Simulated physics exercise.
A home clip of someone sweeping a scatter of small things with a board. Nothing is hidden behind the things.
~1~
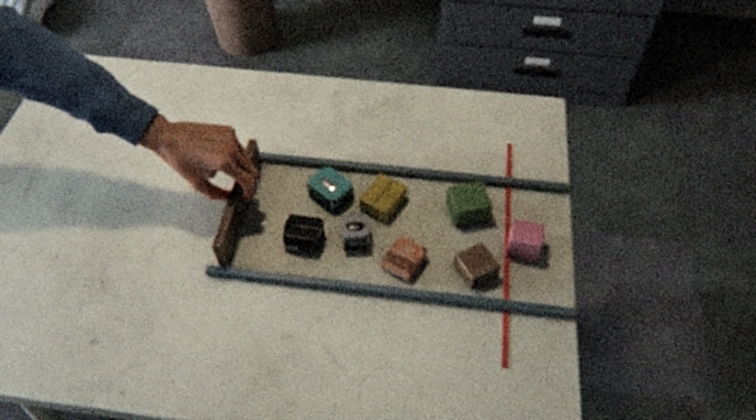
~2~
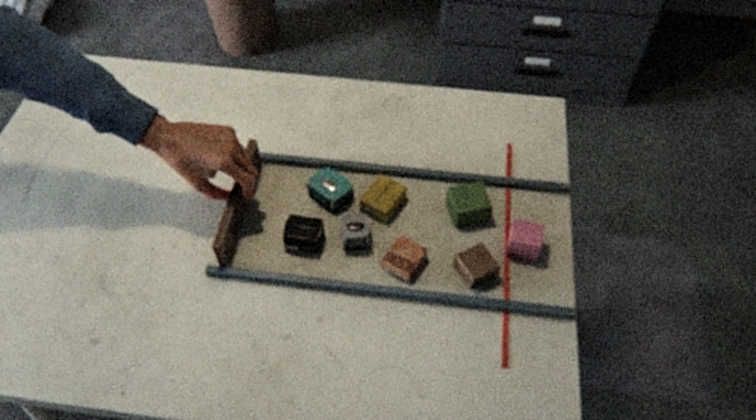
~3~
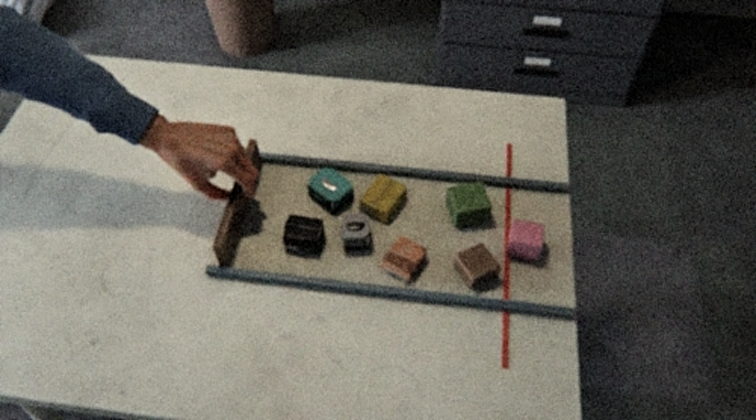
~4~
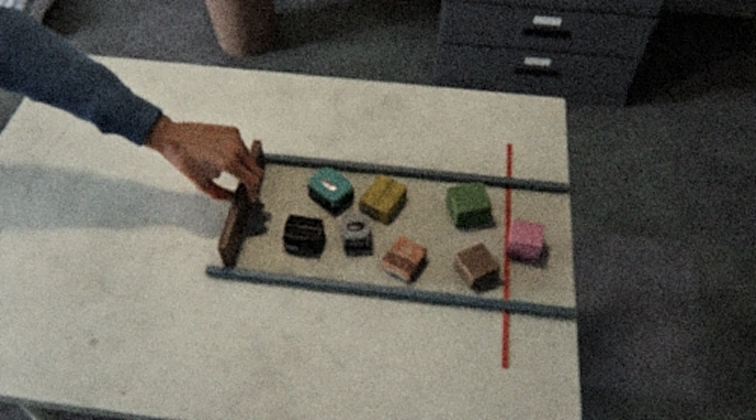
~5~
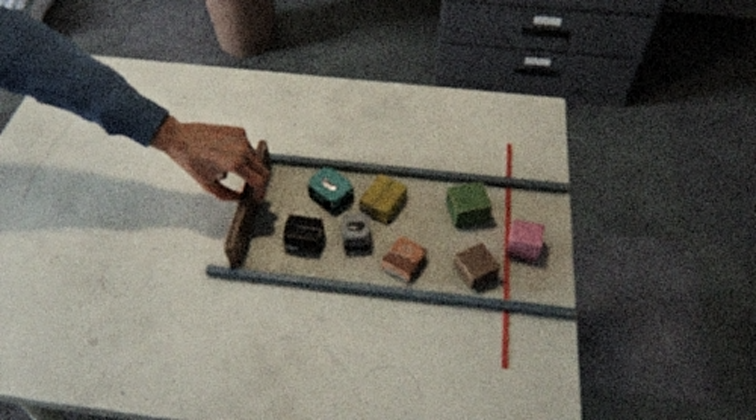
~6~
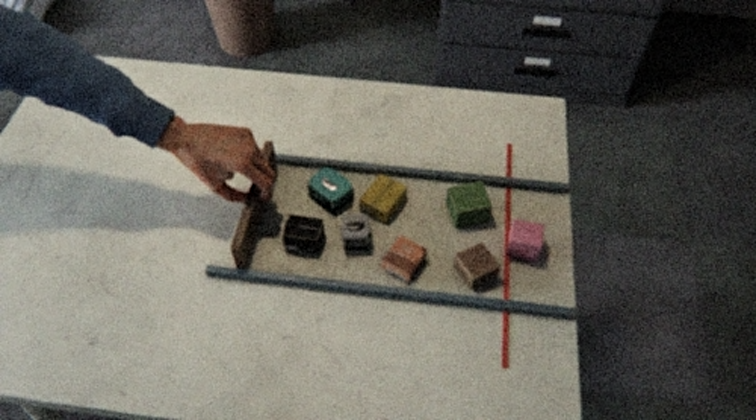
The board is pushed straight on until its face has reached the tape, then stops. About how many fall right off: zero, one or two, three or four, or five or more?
As it turns out, the number that fall off is one or two.
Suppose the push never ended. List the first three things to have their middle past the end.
The order is the green block, the pink block, the yellow box.
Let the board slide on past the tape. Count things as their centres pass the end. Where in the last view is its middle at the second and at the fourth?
At (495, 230) for the second, at (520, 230) for the fourth.
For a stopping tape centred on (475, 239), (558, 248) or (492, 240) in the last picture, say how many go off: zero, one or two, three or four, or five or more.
Taking them in turn, not one; 5 or more; just one or two.
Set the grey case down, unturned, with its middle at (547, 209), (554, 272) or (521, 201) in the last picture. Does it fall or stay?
In turn it tumbles off; goes over; falls.
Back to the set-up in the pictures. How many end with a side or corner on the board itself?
It touches 3.
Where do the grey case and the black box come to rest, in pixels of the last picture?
About (558, 251), and the other about (526, 257).
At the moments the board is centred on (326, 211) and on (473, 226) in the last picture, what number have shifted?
By then 4, and 8.
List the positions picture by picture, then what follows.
The first frame shows pink block (525, 240); brown block (477, 265); green block (469, 204); board (239, 201); tape (507, 242).
The second frame shows brown block (476, 266); grey case (356, 232).
The third frame shows green block (469, 204); yellow box (383, 198).
The fourth frame shows pink block (525, 240); board (243, 201).
The fifth frame shows brown block (476, 266); orange box (405, 259).
The sixth frame shows pink block (525, 240); brown block (476, 266); green block (469, 204); board (256, 203); tape (507, 242).
Early on, none off yet; pink block at rest near (525, 240); brown block at rest near (476, 266); green block at rest near (469, 204).
Finally, the number that fall off is one or two; lost, green block and pink block.
